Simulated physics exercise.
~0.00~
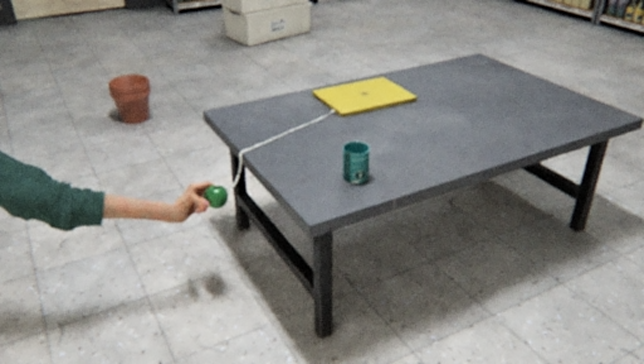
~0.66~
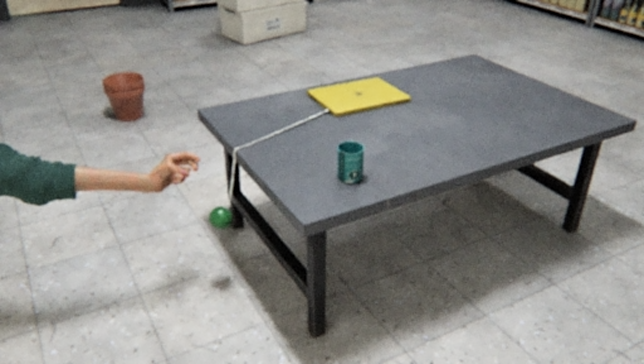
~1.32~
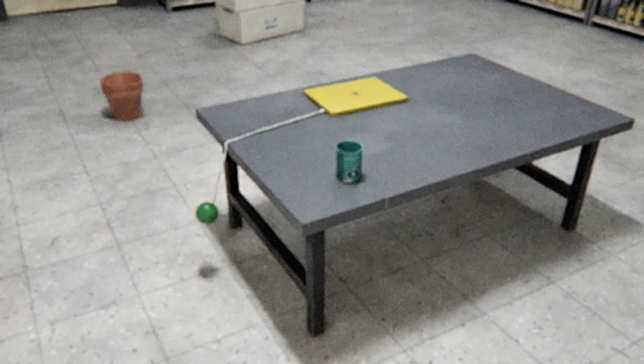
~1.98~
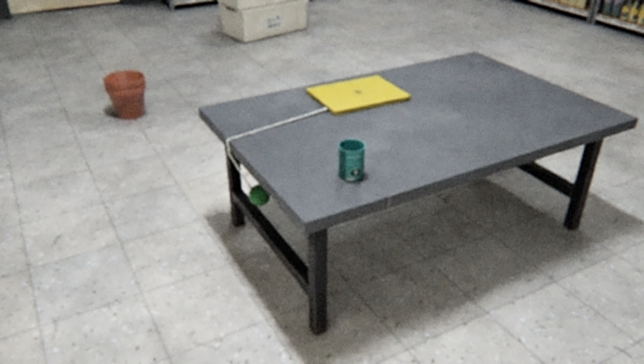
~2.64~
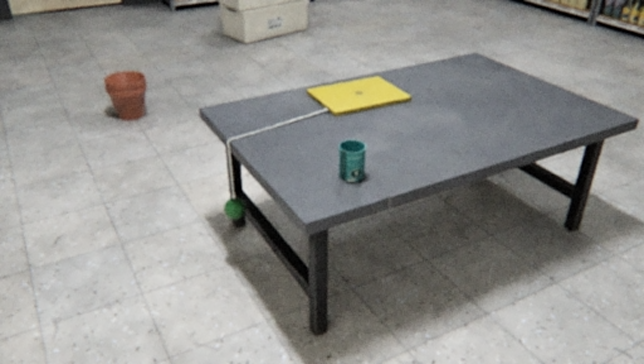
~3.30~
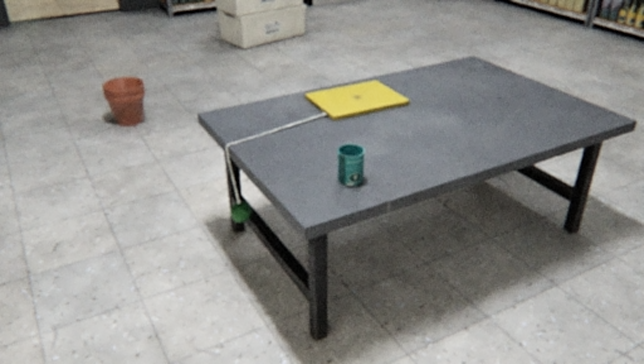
A green apple on a pale string is held by a hand in a dark green sleeve, just left of a low grey table seen from above in a room with a tiled floor. The string runs across the tabletop to a flat yellow laptop, with a turquoise cup nearer the front edge and a terracotta pot on the floor behind. The hand lets go and draws back out of view. The apple drops slightly, then swings left, right beneath the table edge, and back left. It ends hanging above the floor near the table leg, while the laptop and cup stay in place.
